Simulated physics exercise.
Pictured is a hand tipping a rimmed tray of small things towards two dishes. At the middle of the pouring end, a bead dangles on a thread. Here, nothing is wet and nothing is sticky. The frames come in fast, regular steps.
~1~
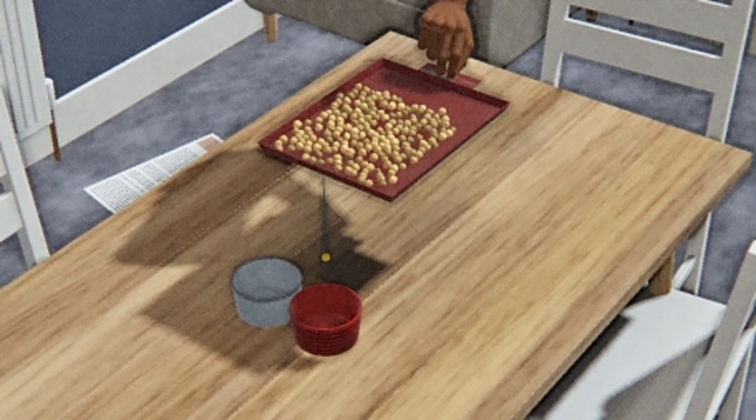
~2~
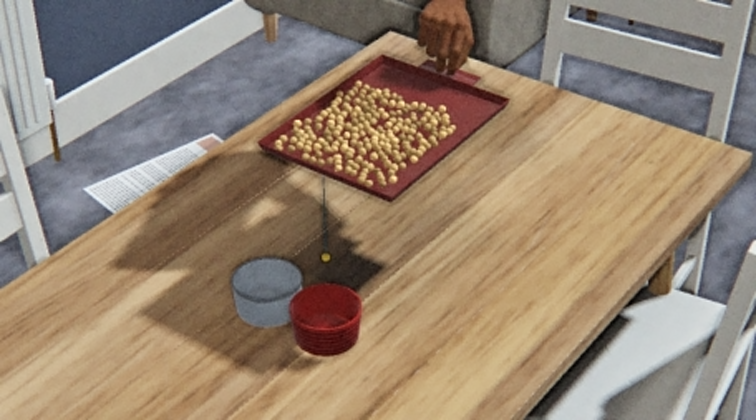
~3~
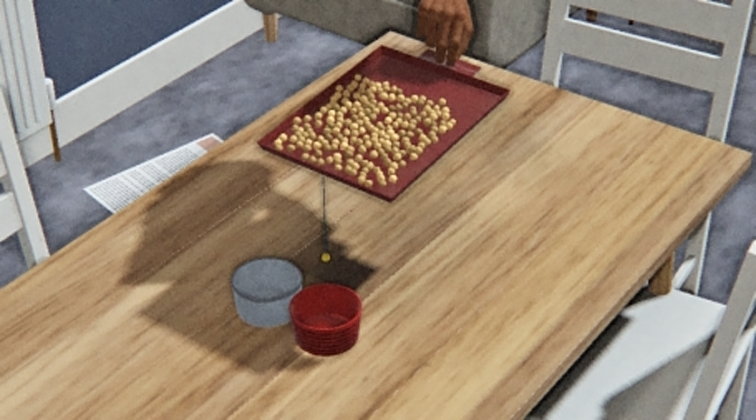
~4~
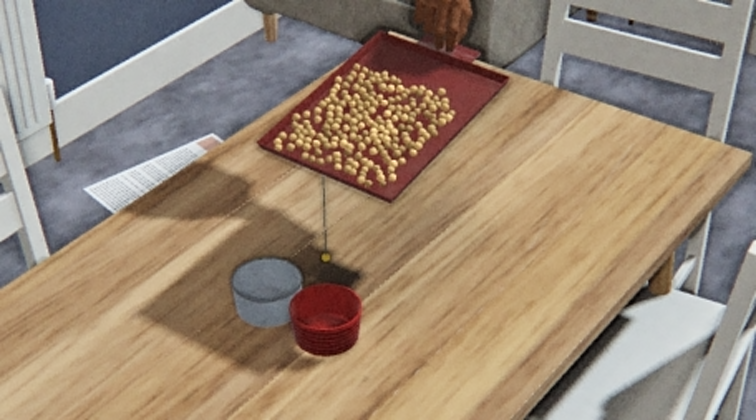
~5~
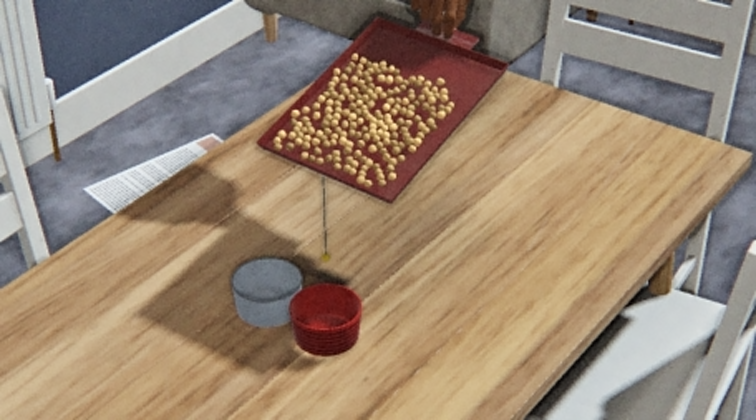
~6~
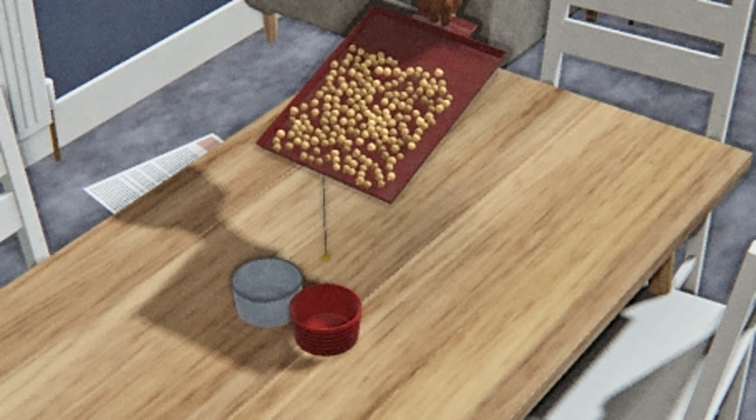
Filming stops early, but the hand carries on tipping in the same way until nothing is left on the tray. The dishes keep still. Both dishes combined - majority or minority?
Majority.
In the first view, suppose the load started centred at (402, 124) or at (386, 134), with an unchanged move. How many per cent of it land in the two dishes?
Respectively 70 and 70 per cent.
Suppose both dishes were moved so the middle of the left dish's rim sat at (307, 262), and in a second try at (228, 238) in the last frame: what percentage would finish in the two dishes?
About 20 and 20 per cent.
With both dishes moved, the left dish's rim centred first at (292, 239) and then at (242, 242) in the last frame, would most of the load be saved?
For the two tries in order: Not as much as half, not as much as half.
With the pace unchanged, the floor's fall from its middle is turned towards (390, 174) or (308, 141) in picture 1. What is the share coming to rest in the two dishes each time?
You'd see roughly 10 per cent the first time and 10 per cent the second.
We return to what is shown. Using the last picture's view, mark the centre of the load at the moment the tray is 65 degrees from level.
Close to (335, 148).
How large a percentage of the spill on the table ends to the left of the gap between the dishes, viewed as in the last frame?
About 20 %.
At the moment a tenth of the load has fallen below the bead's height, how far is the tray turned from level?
The angle is around 90°.
Just after the last frame, tray tipped steeply; almost all on the tray; just a few in the air.
A moment on, tray tipped past a quarter turn; about a tenth on the tray; roughly a quarter in the right dish; about a tenth in the left dish; roughly a quarter outside both; roughly a third in the air.
Further on, tray tipped past a quarter turn; roughly a third in the right dish; roughly a quarter in the left dish; roughly a third outside both.
When it is over, tray tipped past a quarter turn; roughly a third in the right dish; roughly a quarter in the left dish; roughly a third outside both.
